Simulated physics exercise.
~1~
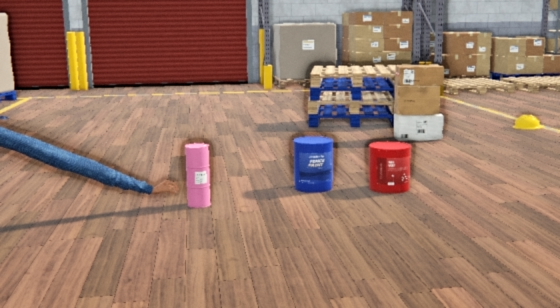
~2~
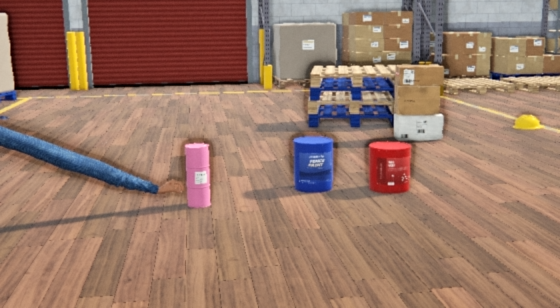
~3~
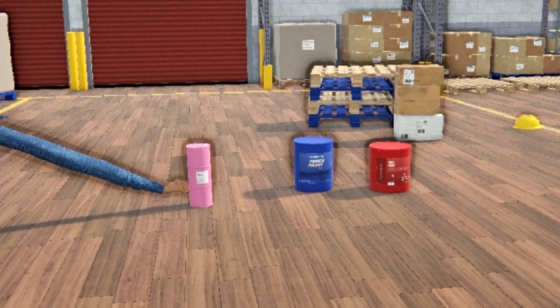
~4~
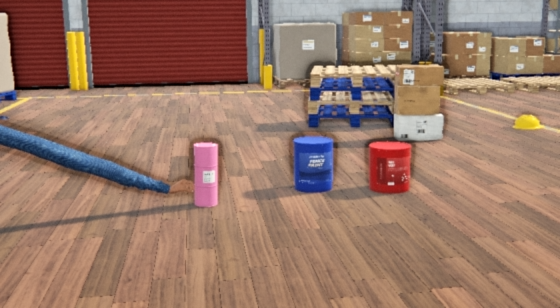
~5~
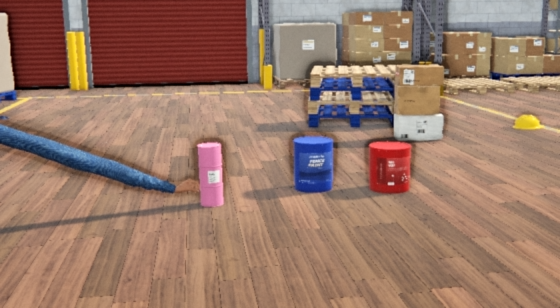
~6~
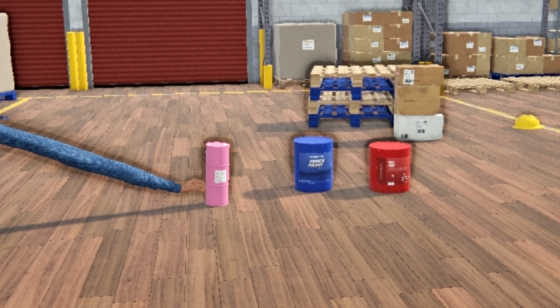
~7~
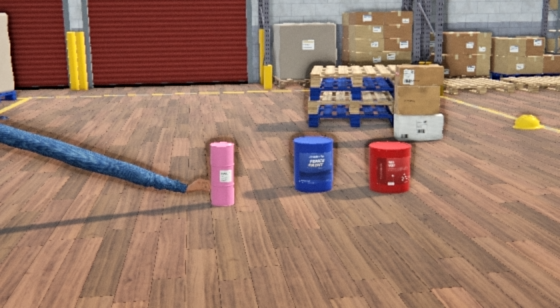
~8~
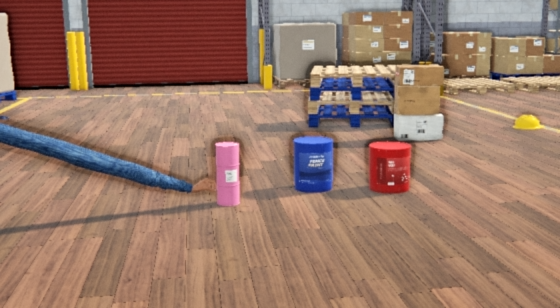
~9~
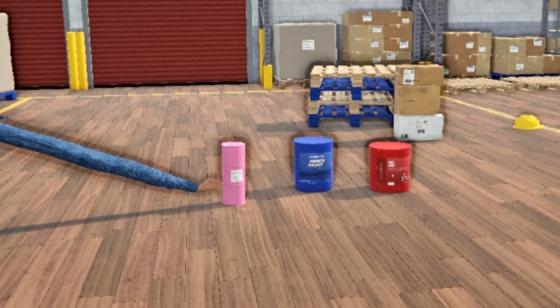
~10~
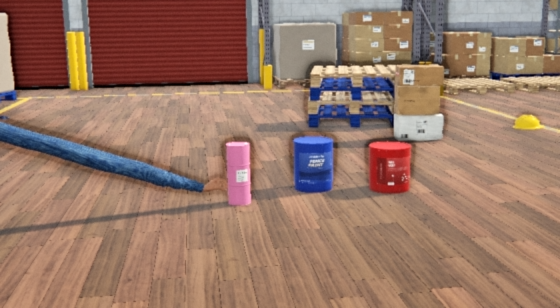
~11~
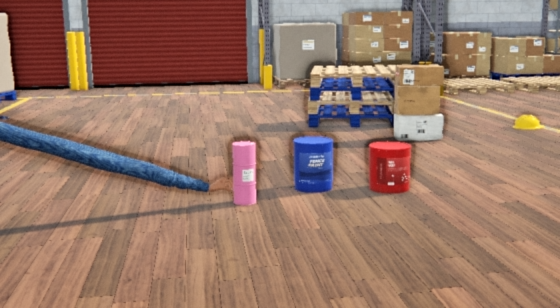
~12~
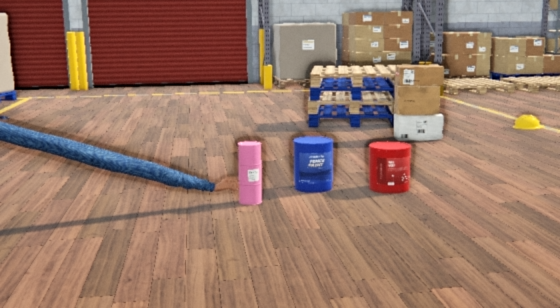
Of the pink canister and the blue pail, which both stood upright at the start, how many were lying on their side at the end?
None of them were lying on their side, as the pink canister and the blue pail were both still upright at the end.
A long blue arm with a pointing fingertip reached in from the left and slowly pushed a pink canister to the right across the wooden floor, leaving it upright just short of a blue pail and a red pail that never moved.
